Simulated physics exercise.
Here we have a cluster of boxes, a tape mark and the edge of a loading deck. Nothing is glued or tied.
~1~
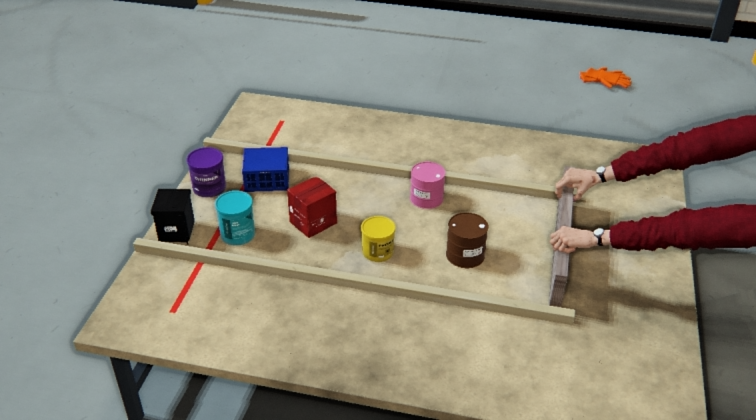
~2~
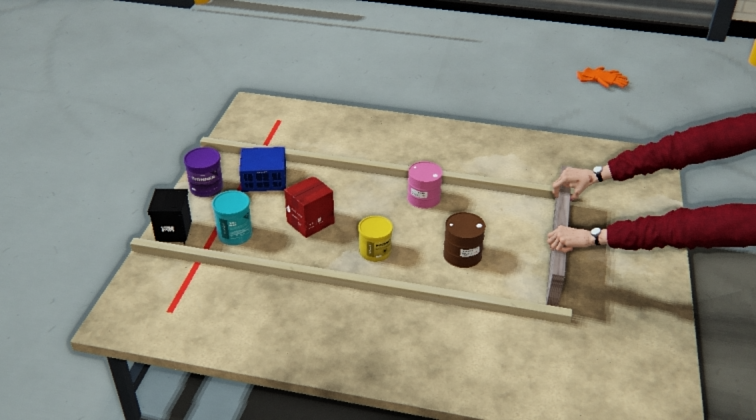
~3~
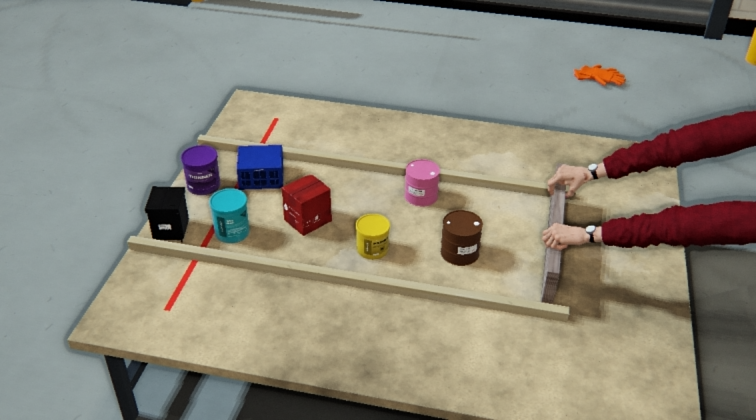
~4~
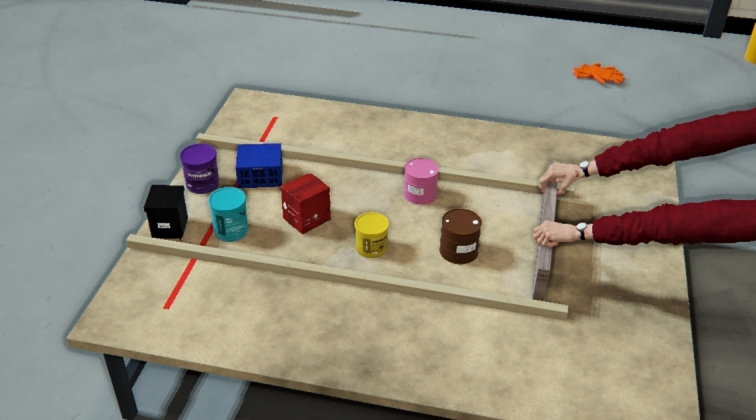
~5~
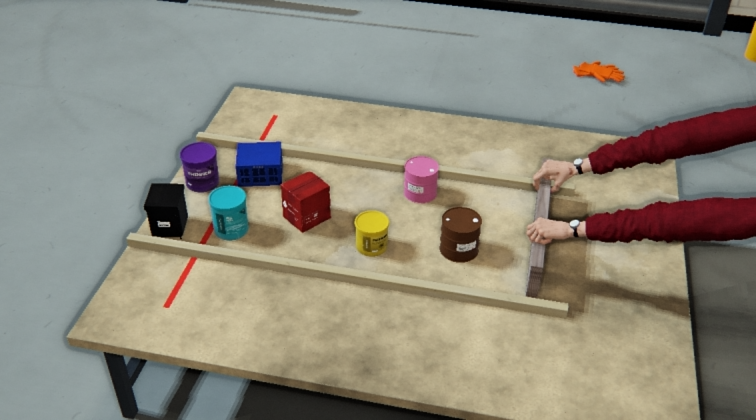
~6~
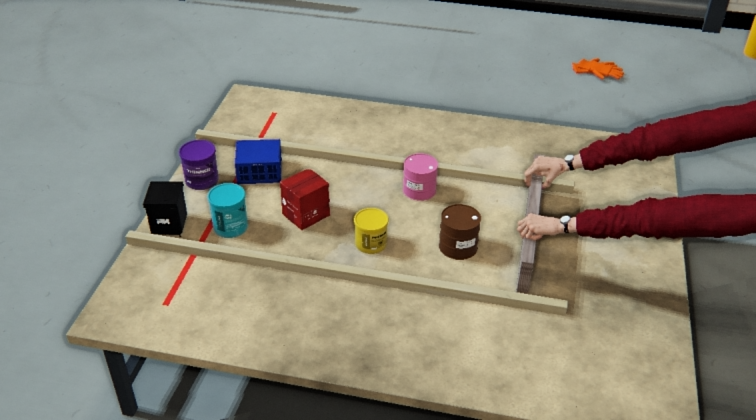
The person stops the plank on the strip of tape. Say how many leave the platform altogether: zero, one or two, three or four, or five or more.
As it turns out, the number that fall off is one or two.
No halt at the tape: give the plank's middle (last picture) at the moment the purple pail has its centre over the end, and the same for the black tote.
Near (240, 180) and (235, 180).
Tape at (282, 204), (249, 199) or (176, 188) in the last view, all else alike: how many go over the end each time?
Down on the ground: 0, 0 and 8.
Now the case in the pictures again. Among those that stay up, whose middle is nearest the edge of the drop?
The blue crate.
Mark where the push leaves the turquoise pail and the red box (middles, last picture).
About (167, 198), and the other about (212, 166).
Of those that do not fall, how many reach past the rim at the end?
Overhanging: 1.
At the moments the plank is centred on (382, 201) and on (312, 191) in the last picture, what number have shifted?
First 3, then 4.
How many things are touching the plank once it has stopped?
It touches 4.
A little later, none off yet; black tote at rest near (167, 209); purple pail at rest near (200, 165); blue crate at rest near (259, 161).
When it is over, the number that fall off is one or two; down, purple pail and black tote.
